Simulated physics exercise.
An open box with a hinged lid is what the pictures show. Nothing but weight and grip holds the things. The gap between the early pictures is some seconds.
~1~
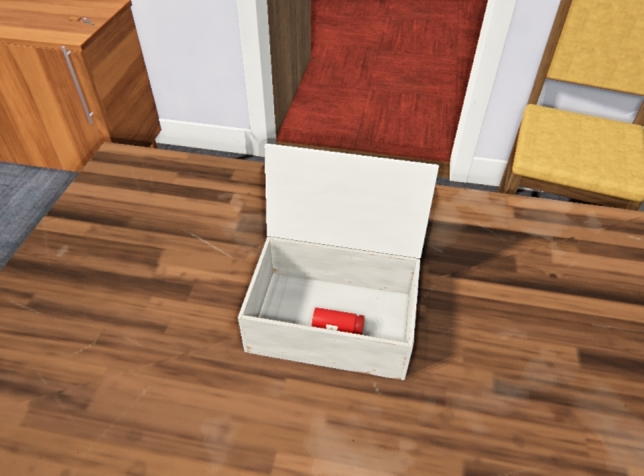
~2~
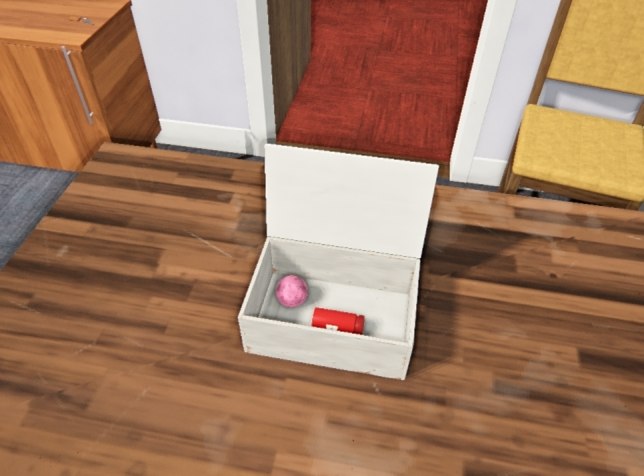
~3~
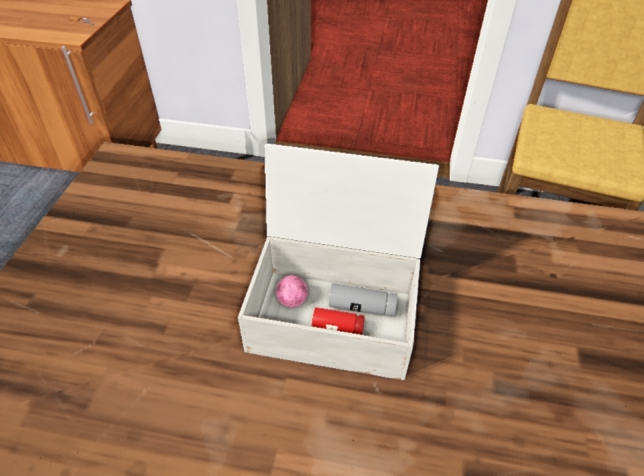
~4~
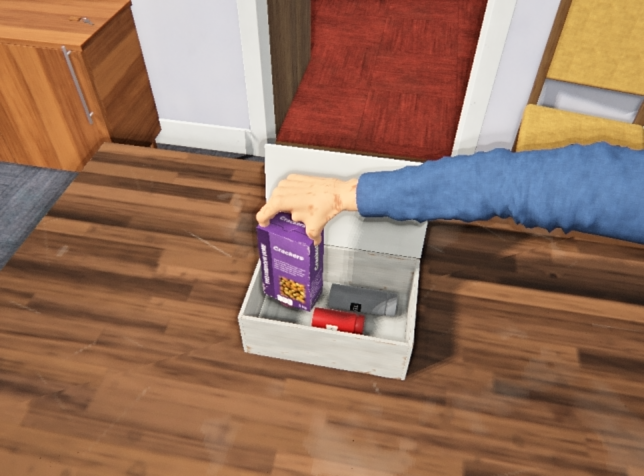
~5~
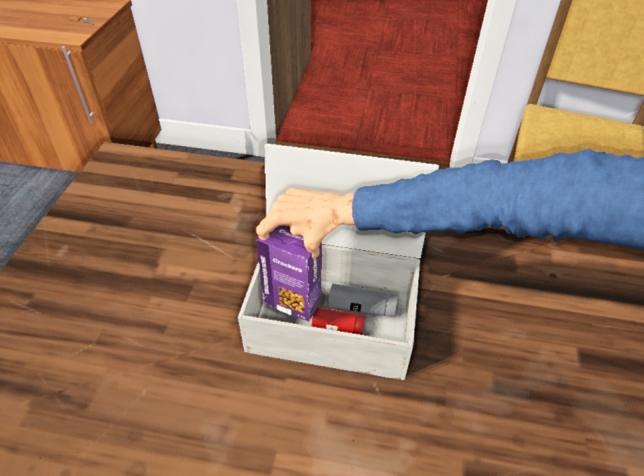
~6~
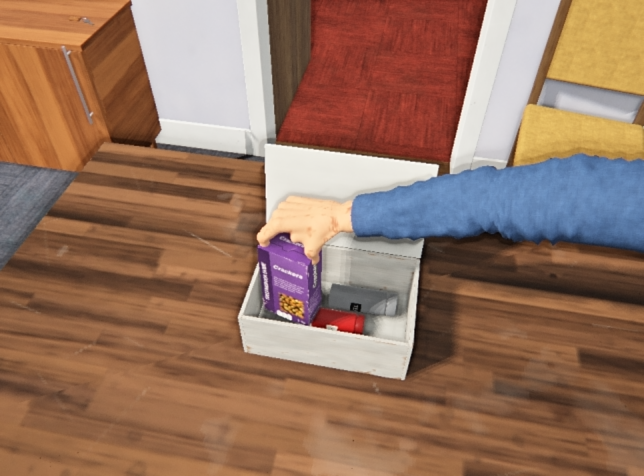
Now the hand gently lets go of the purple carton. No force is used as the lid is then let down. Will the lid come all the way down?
Doesn't close up.
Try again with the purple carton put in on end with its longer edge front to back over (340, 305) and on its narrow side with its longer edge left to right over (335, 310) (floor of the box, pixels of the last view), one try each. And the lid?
Trial 1: Lid propped open. Trial 2: Lid lowered.
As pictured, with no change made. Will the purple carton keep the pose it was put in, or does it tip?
By the end the purple carton has leaned over.
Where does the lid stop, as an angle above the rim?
Around 20 degrees.
Then, 0.90 s after the last picture, lid starting down; purple carton tipped 41° from how it was near (292, 306); red shaker rolled about its own width; pink ball rolled a little.
Then, 1.80 s after the last picture, lid 43° above the rim; purple carton tipped 41° from how it was near (292, 306); red shaker rolled about its own width; pink ball rolled a little.
At rest, lid 22° above the rim; tipped over in the box, purple carton; moved from the start, red shaker; the other 2 in place. Seen from the same camera at the end, purple carton near (292, 306).
